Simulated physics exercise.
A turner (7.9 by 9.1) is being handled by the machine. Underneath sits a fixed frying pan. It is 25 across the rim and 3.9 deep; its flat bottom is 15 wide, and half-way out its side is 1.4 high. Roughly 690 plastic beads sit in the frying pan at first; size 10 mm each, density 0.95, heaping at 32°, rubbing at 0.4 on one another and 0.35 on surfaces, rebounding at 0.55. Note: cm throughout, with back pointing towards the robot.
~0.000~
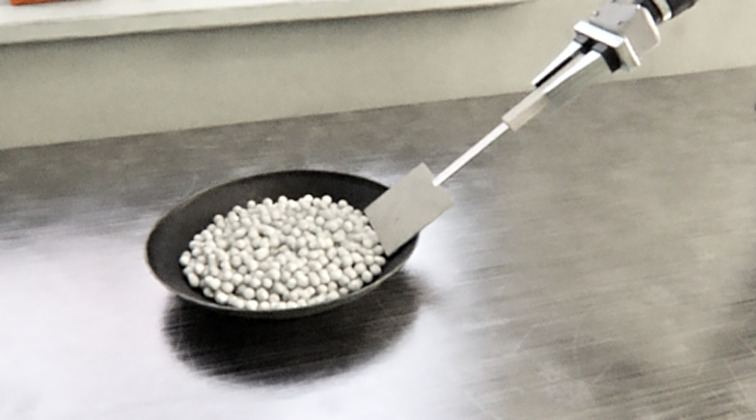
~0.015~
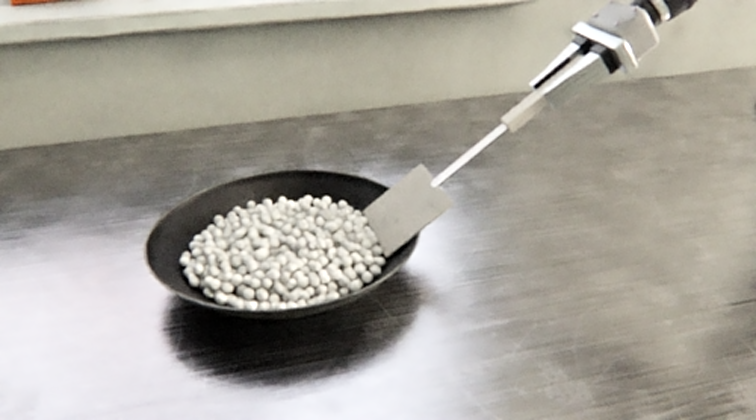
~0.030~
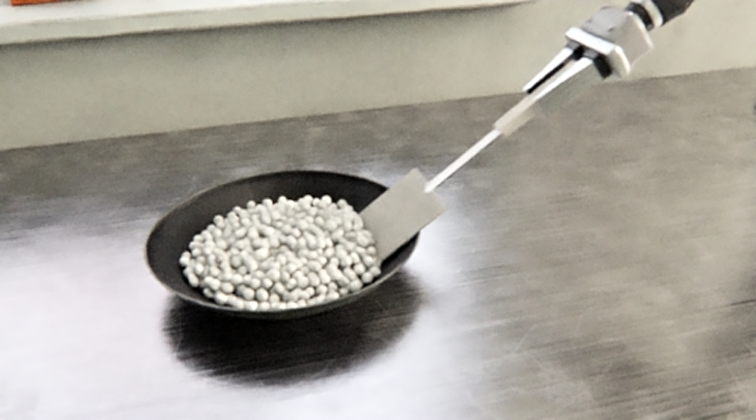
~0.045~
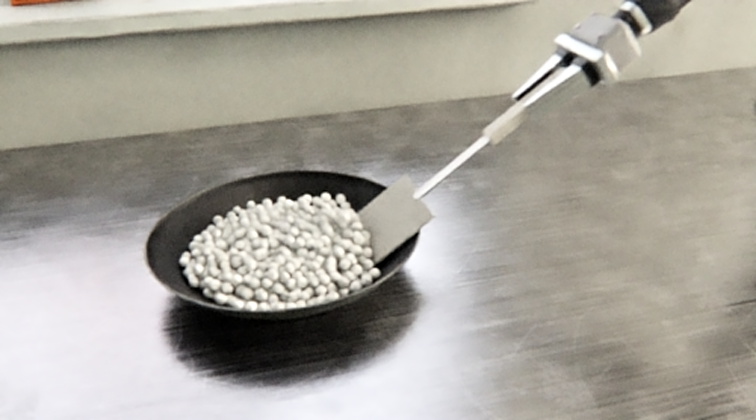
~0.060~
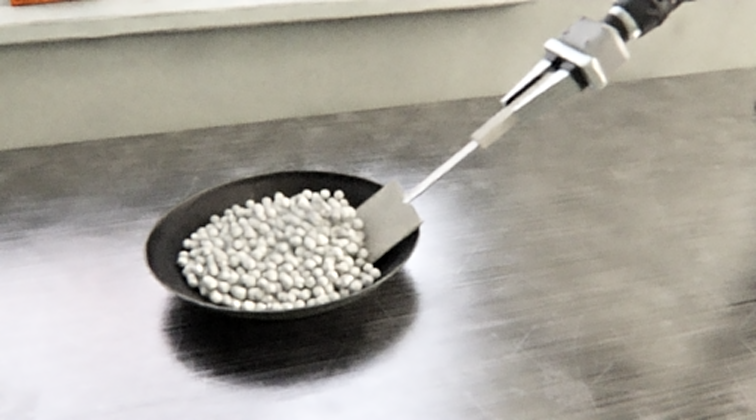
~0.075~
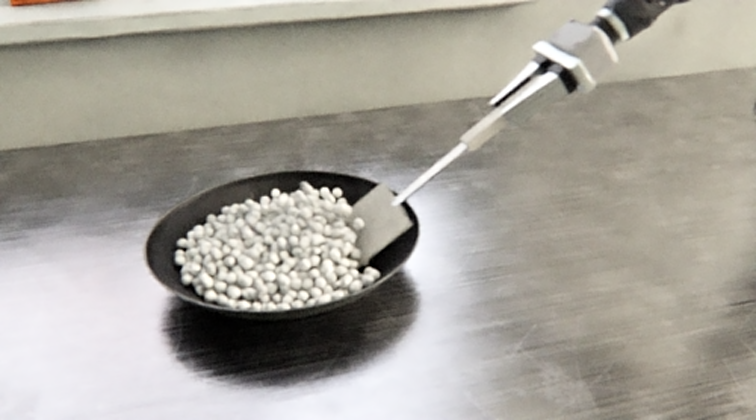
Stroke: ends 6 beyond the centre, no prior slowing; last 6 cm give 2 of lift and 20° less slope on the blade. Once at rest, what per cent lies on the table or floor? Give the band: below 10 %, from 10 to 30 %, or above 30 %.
Below 10 %.
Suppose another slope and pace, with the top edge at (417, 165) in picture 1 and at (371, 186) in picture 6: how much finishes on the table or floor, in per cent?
10 %.
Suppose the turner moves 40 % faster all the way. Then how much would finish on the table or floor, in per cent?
10 per cent, roughly.
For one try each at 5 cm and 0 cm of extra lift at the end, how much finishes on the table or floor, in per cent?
Roughly 15 % and then 5 %.
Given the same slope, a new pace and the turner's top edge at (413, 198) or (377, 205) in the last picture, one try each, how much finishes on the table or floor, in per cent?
Around 0 per cent, then around 10 per cent.
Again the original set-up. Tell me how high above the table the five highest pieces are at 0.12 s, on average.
8 cm or so.
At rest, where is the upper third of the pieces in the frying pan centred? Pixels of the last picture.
I'd put it close to (201, 243).
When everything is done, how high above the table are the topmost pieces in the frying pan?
5.5 cm.
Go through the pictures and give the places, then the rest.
The first picture shows turner top edge at (438, 182), sloping 36°; upper third of the load around (290, 242), from x 185 to 380, top at y 200; 689 in the frying pan.
The second picture shows turner top edge at (437, 183), sloping 36°; upper third of the load around (290, 243), from x 185 to 380, top at y 200.
The third picture shows turner top edge at (430, 188), sloping 36°; upper third of the load around (291, 242), from x 185 to 375, top at y 200.
The fourth picture shows turner top edge at (419, 194), sloping 36°; upper third of the load around (293, 242), from x 185 to 375, top at y 200.
The fifth picture shows turner top edge at (408, 199), sloping 36°; upper third of the load around (291, 240), from x 185 to 375, top at y 195.
The sixth picture shows turner top edge at (397, 202), sloping 36°; upper third of the load around (289, 240), from x 180 to 380, top at y 190; 689 in the frying pan.
By 0.12 s, sloping 36°, highest piece 11 above the table; 688 in the frying pan, 1 on the blade or in flight.
By 0.17 s, sloping 27°, highest piece 12 above the table; 688 in the frying pan, 1 on the blade or in flight.
By 0.40 s, sloping 16°, highest piece 6 above the table; 664 in the frying pan, 22 on the table or floor, 3 on the blade or in flight.
By 1.45 s, sloping 16°, highest piece 5 above the table; 662 in the frying pan, 27 on the table or floor.
Final count, 662 in the frying pan, 27 on the table or floor. That is 4 % on the table or floor.
